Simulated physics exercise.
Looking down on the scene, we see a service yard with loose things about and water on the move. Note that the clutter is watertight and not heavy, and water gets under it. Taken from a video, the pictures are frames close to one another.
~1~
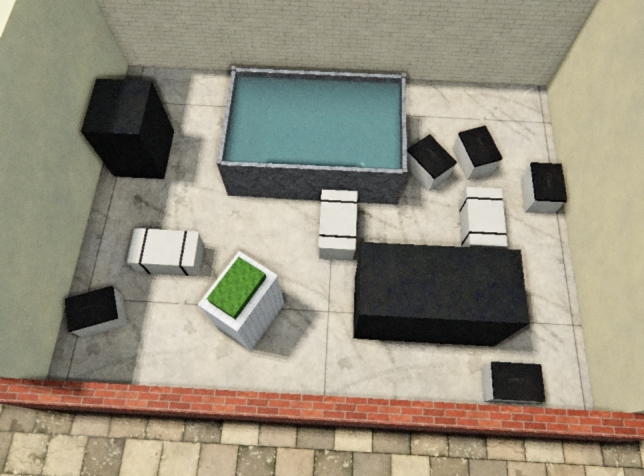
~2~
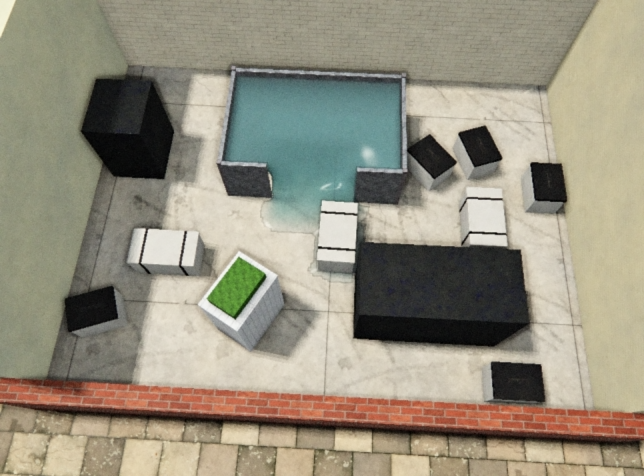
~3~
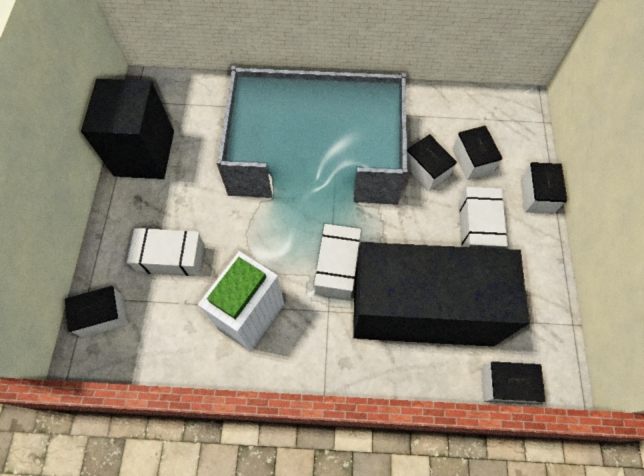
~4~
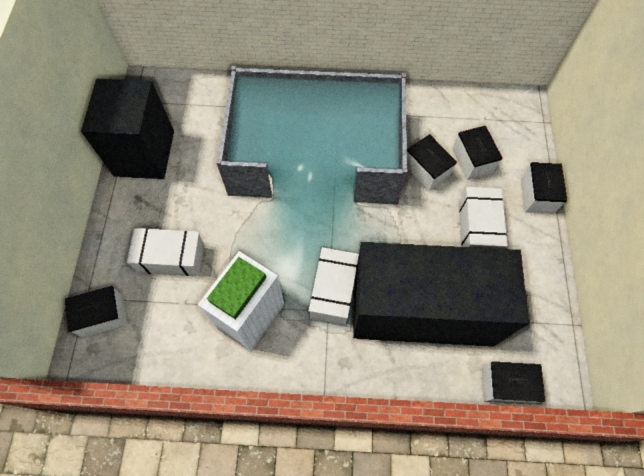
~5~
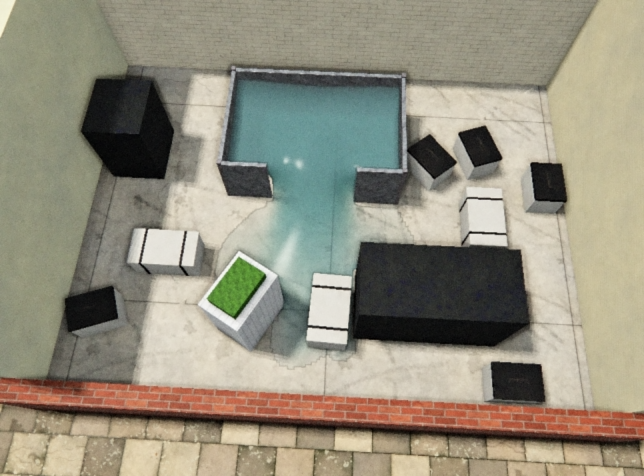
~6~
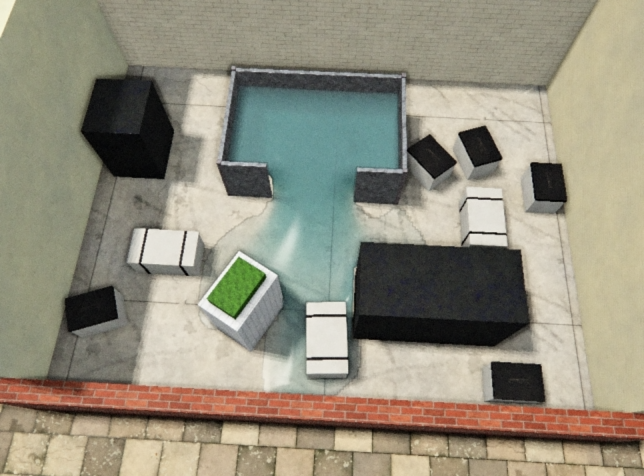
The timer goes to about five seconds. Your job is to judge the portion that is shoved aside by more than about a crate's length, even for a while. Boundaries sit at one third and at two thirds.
The share is at least two thirds.
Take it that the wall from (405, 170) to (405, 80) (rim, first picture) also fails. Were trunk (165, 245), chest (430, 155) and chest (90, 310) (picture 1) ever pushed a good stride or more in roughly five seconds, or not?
Results in order: Stayed within it / moved that far / stayed within it.
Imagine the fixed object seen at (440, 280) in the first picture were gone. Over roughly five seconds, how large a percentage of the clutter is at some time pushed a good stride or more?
Share estimate: Around 90 %.
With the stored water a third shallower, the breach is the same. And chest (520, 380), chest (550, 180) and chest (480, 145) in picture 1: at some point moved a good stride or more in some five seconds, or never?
First one reached the mark, second one stopped before it, third one stopped before it.
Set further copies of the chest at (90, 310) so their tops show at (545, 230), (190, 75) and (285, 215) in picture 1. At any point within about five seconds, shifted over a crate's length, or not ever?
First driven off; second falls short; third driven off.
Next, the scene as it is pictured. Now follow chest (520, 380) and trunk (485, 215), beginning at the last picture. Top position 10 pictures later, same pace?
(572, 373) and (517, 196), roughly.
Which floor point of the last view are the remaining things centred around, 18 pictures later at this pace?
Near (398, 224).
A moment on, 1 of 8 are well off their spots; 1 afloat.
Next, 3 of 8 are well off their spots; 2 afloat.
Later, 5 of 8 are well off their spots; 5 afloat.
In the end, 6 of 8 are well off their spots, and 6 have been at some point; 5 afloat.
